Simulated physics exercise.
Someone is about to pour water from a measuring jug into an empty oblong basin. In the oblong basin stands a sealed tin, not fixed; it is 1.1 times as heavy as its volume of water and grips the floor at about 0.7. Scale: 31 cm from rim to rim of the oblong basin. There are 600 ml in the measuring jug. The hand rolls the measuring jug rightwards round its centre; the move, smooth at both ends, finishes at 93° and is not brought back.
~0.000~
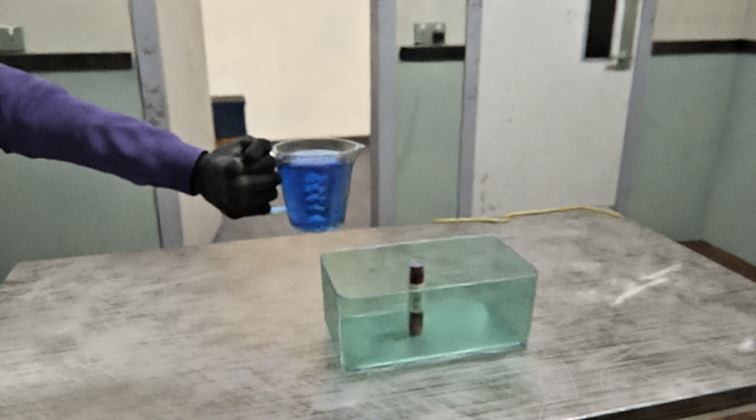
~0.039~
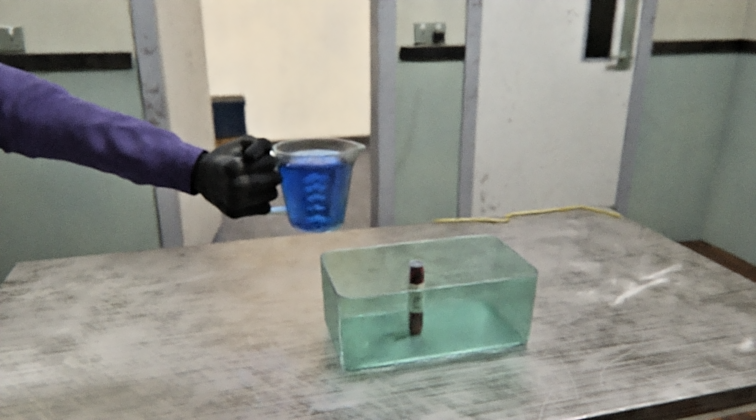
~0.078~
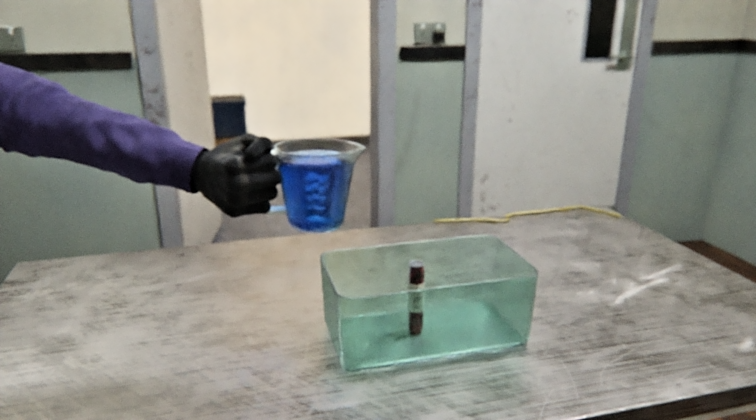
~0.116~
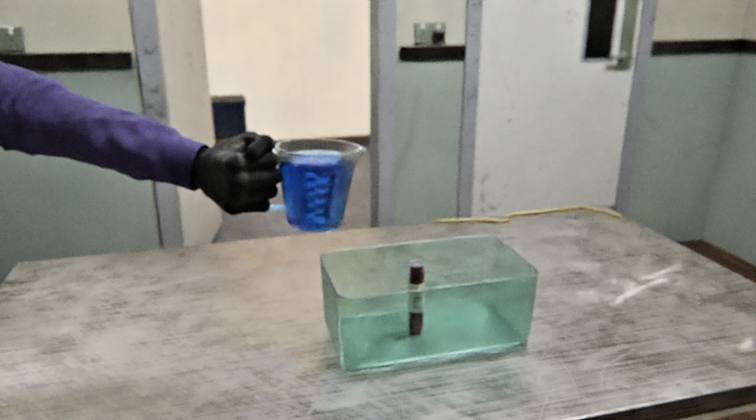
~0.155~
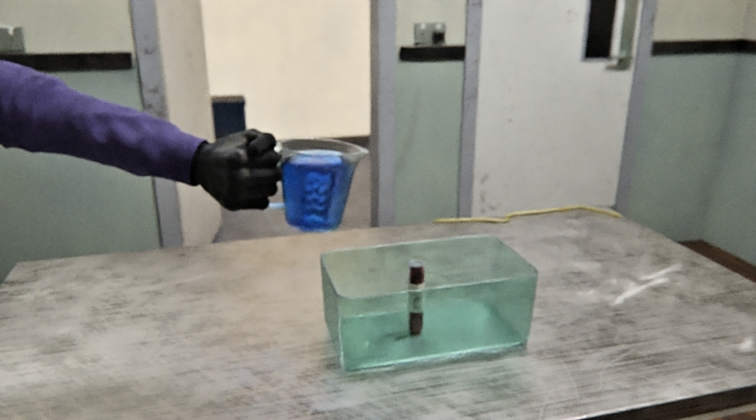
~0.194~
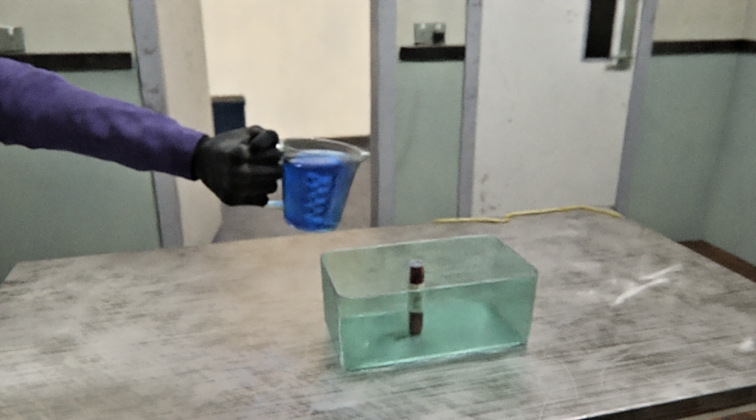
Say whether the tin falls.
It topples.
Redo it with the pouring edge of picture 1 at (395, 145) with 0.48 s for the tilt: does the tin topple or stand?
Then it stays up.
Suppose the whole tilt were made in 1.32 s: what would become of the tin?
The tin falls.
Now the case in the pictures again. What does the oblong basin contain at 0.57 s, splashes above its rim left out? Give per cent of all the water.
Some 3 per cent.
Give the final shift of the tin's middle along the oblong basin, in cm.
About 10.0 cm.
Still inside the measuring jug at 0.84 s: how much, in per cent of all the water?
About 30 per cent.
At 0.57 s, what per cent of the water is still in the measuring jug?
Near 78 in a hundred.
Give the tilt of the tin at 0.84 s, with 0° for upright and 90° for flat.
It is at some 10°.
After 0.57 s the tilt is 61° and 78 per cent is still to pour; the tin stands where it began.
After 0.84 s the tilt is 91° and 29 per cent is still to pour; the tin leans 10°.
After 1.13 s the tilt is 93° and 4 per cent is still to pour; the tin lies on its side.
After 1.44 s the tilt is 93° and 0 per cent is still to pour; the tin lies on its side.
In the end the tin lies on its side.
